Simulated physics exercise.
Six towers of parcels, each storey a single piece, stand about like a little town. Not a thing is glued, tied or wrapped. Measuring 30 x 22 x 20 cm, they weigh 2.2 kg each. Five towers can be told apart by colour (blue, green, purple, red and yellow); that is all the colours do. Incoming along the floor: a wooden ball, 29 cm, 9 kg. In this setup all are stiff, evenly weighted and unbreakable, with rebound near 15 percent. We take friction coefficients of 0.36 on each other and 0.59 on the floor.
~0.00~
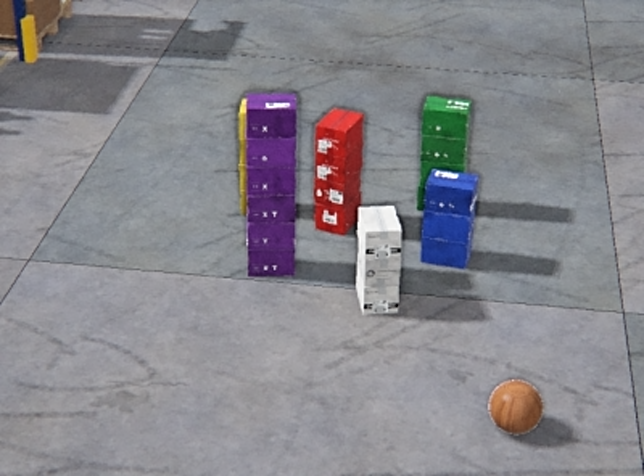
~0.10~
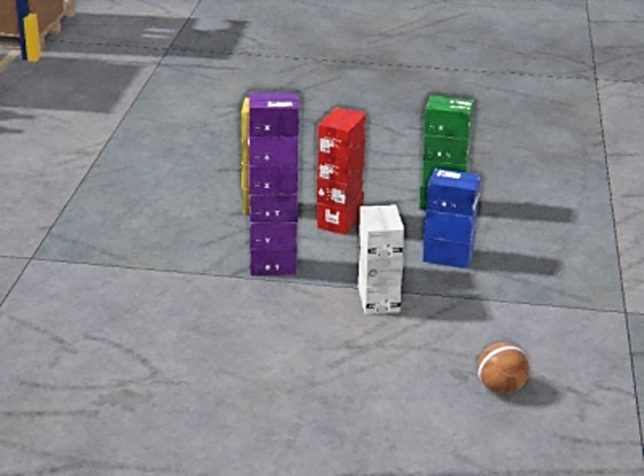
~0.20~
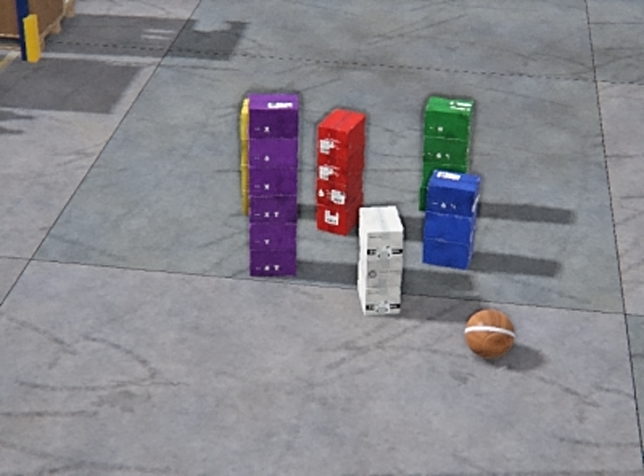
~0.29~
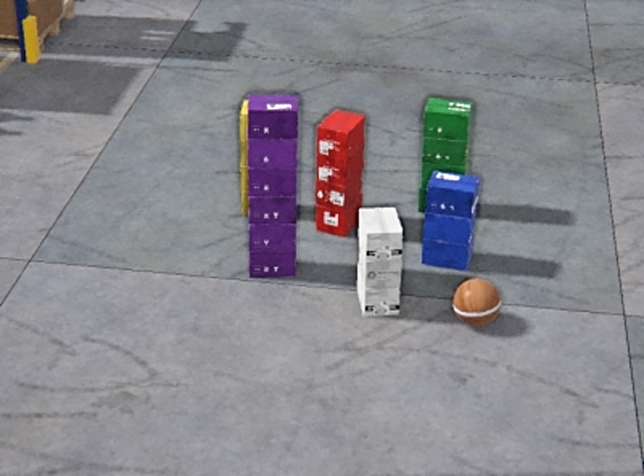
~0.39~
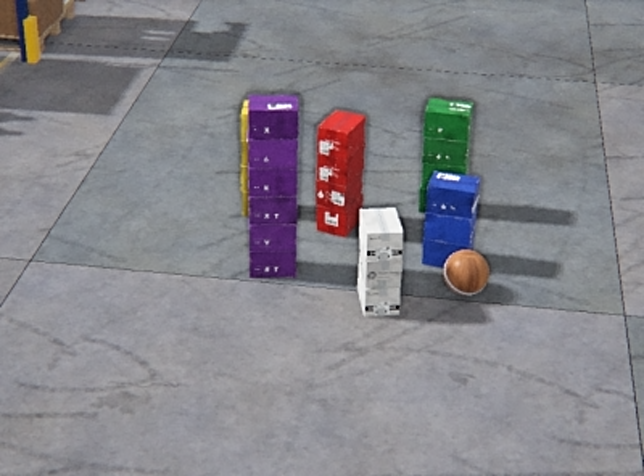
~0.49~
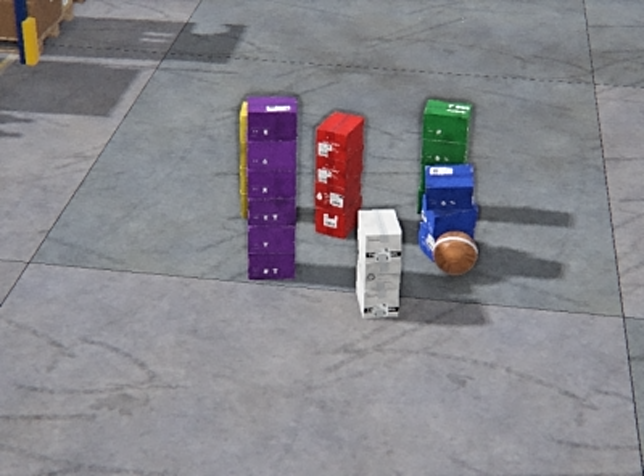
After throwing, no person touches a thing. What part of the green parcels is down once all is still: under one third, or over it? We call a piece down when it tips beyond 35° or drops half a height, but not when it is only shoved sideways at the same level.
Over one third.
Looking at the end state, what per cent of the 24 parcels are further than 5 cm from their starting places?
The answer is 30 percent.
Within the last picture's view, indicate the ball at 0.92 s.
Roughly at (436, 217).
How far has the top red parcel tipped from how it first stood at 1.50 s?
Something like 0°, give or take.
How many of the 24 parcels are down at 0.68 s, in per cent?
10 per cent at that moment.
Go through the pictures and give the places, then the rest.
In the first frame (we follow the side turned to the camera), ball (516, 407) 1.53 m from contact, 3.6 m/s; top green parcel (444, 124); top red parcel (330, 142); no piece has moved.
In the second frame, ball (504, 368) 1.18 m from contact, 3.6 m/s; top green parcel (447, 124).
In the third frame, ball (490, 334) 83 cm from contact, 3.6 m/s; top green parcel (446, 125).
In the fourth frame, ball (477, 303) 48 cm from contact, 3.6 m/s; top green parcel (446, 126).
In the fifth frame, ball (466, 273) 13 cm from contact, 3.6 m/s; top green parcel (446, 126).
In the sixth frame, ball (455, 253) after contact, 2.0 m/s; top green parcel (445, 128); top blue parcel (450, 199) tipped 14°; steepest lean 17°, the parcel at (456, 223); 3 stirred so far.
Around 0.68 s, ball still moving; none of the 4 green parcels down (2 of 24 in all colours); top green parcel unmoved; top blue parcel tipped 60°.
Around 0.92 s, ball still moving; none of the 4 green parcels down (2 of 24 in all colours); top green parcel tipped 13°; top blue parcel on its side.
Around 1.50 s, ball still moving; 3 of the 4 green parcels down (5 of 24 in all colours); top green parcel on its side; top blue parcel tipped 17°, 35 cm lower.
Finally (2.6 s), ball rolling away; 3 of the 4 green parcels down (5 of 24 in all colours); top green parcel on its side; top red parcel unmoved. That is 75 per cent. Seen by the last camera, middles, top green parcel near (361, 155), top red parcel near (340, 136).
